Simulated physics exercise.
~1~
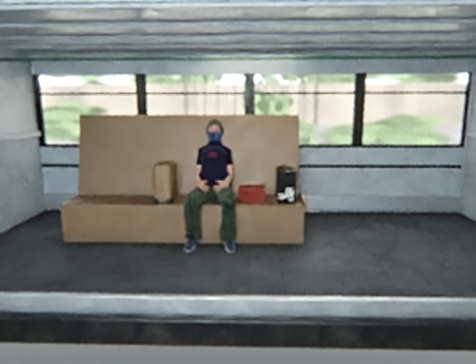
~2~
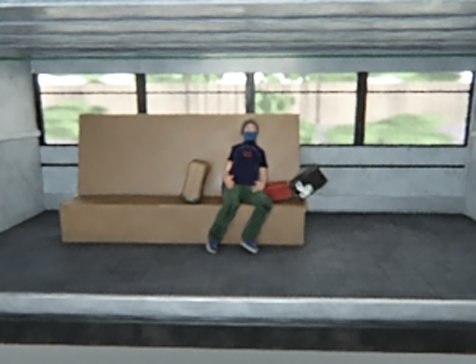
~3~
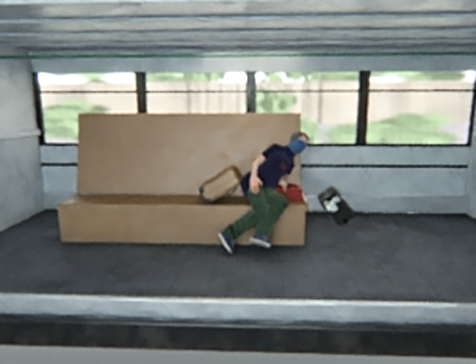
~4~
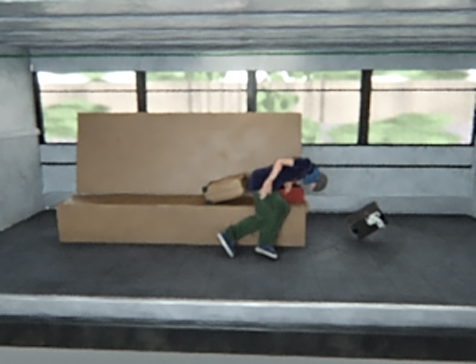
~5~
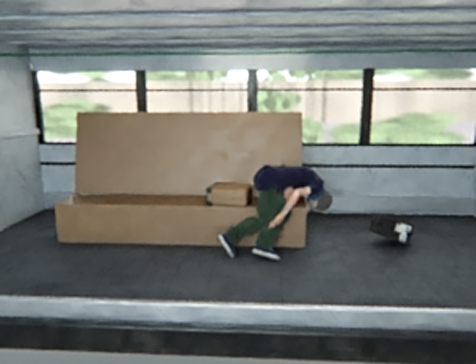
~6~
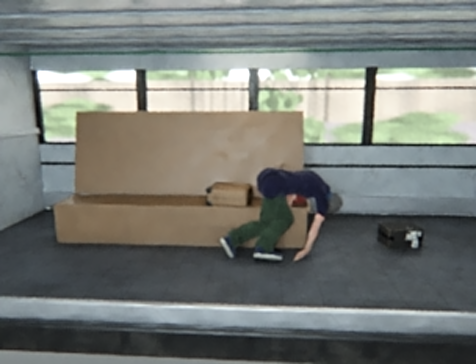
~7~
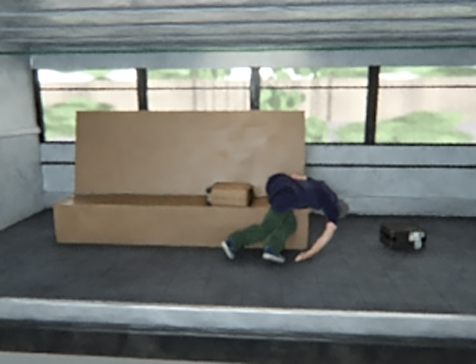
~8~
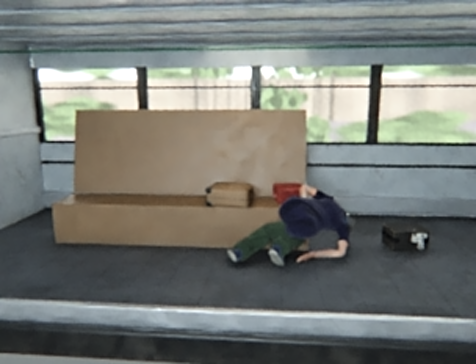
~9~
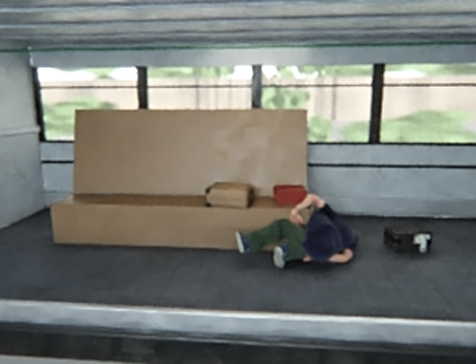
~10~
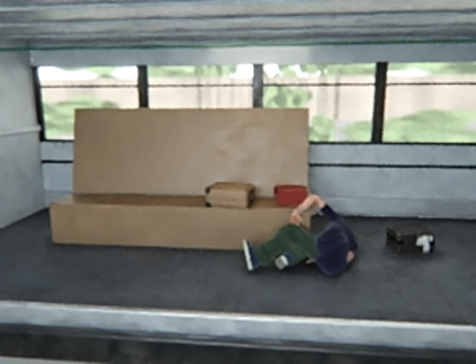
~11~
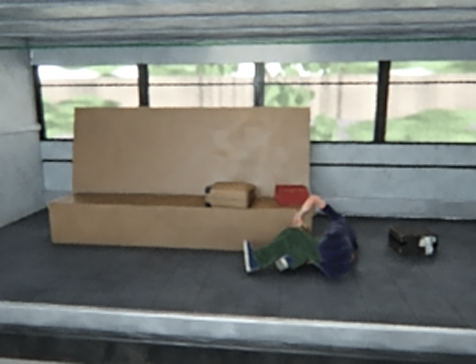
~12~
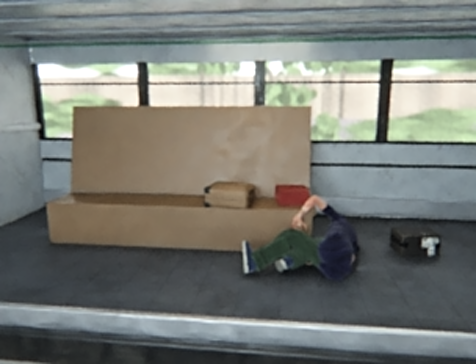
In a metro car, a masked sleeper on a long seat tipped right as the bags slid and the black pack tumbled to the floor, then slumped over the end and onto the floor, leaving the brown case and red carton on the seat.
